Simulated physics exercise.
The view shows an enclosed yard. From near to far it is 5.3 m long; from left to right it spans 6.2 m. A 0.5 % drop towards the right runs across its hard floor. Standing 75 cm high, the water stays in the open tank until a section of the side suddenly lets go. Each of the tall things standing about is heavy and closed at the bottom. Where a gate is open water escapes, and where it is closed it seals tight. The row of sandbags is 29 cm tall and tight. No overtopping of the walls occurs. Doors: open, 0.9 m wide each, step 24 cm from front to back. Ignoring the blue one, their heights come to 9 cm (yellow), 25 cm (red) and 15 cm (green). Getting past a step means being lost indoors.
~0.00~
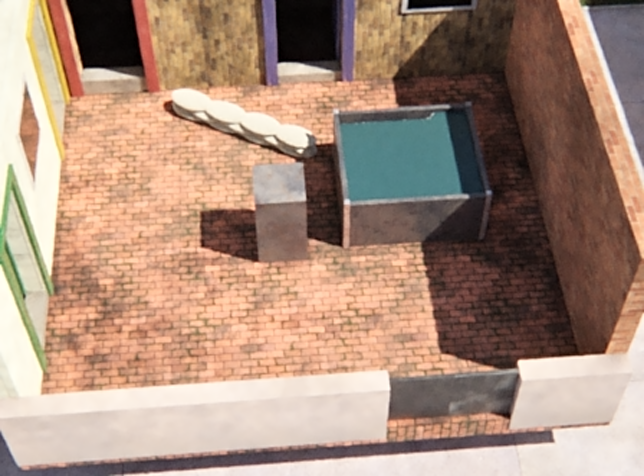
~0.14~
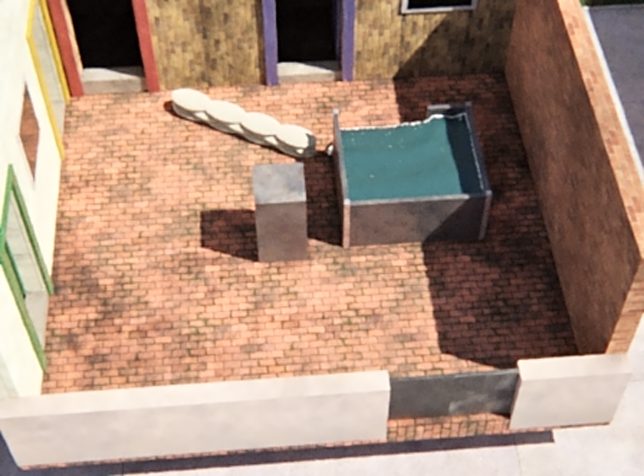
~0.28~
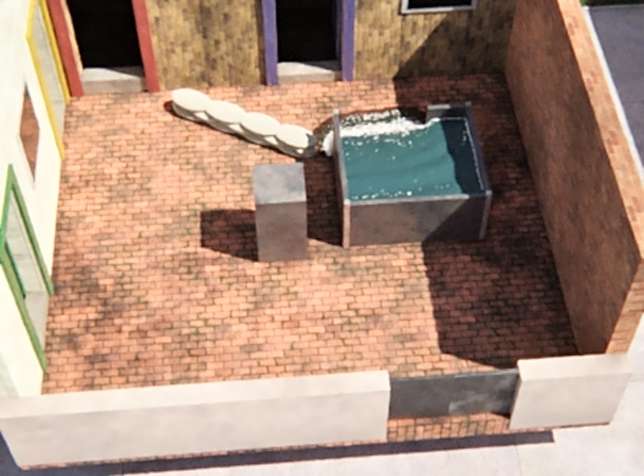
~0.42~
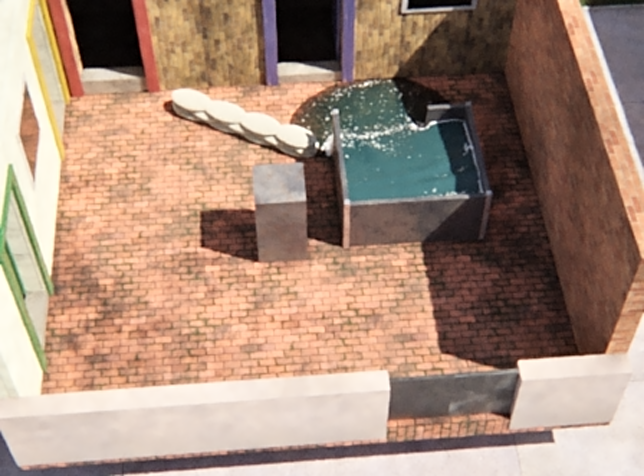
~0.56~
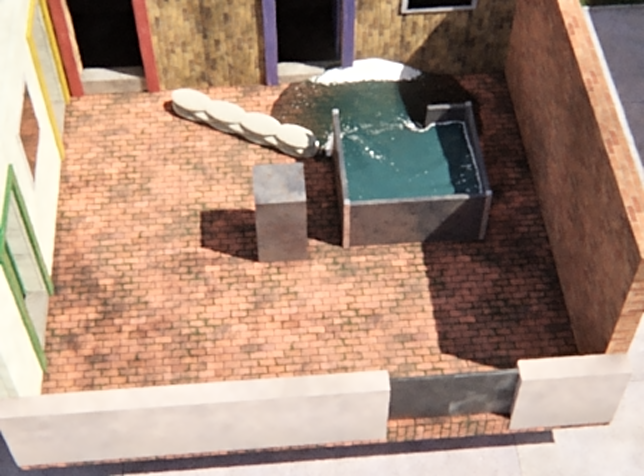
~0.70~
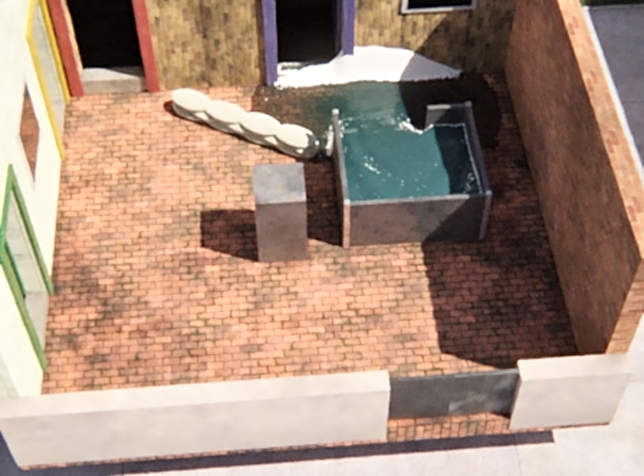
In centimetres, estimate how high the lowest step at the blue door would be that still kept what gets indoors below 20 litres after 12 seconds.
It comes to roughly 34 cm.
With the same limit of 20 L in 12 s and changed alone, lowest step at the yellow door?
Yellow door - some 15 centimetres.
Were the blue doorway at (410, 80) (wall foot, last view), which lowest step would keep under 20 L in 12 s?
Minimum: Close to 36 cm.
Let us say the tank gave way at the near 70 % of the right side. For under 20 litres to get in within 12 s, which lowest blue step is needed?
Then it needs around 8.5 cm.
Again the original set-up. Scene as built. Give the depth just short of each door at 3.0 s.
Centimetres: Yellow = 17, red = 6, blue = 19, green = 0.
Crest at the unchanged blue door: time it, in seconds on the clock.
I'd guess close to 1.2 seconds.
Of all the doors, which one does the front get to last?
That would be the green door.
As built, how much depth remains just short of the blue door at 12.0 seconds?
Roughly 8.0 cm deep.
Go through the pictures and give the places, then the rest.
In the first picture, the open tank at (409, 157) is whole and still, 75 cm deep; the blue door at (309, 28) is dry.
In the second picture, the gap is on the far side, the front 0.3 m out at a hidden place; the back of the open tank holds 75 cm.
In the third picture, the front is at a hidden place, 0.8 m from the gap on the far side; 1.1 m2 of floor is wet, 72 cm left at the back.
In the fourth picture, water pours out on the far side and has run 1.4 m, to (367, 82); about 9 cm deep outside, 64 cm at the back.
In the fifth picture, the gap is on the far side, the front 1.6 m out at (336, 66); the back of the open tank holds 64 cm.
In the sixth picture, water pours out on the far side and has run 1.7 m, to (265, 84); about 8 cm deep outside, 59 cm at the back; water is at the blue door at (309, 28).
After 1.4 s water covers 15 % of the floor, deepest (44 cm) near (362, 82); 34 cm at the blue door, 60 litres in over its 16 cm step.
After 3.0 s water covers 35 % of the floor, deepest (30 cm) near (210, 109); 19 cm at the blue door, 151 litres in over its 16 cm step.
After 12.0 s water covers 95 % of the floor, deepest (8 cm) near (210, 109); 8 cm at the blue door, 162 litres in over its 16 cm step.
At the blue door as built, the water arrived by 0.6 s and peaked near 35 cm at 1.2 s.
With a step of 30.5 cm, 33 litres would have come in within the 12 s; with 41 cm, 3 litres. So under 20 litres takes about 34 cm.
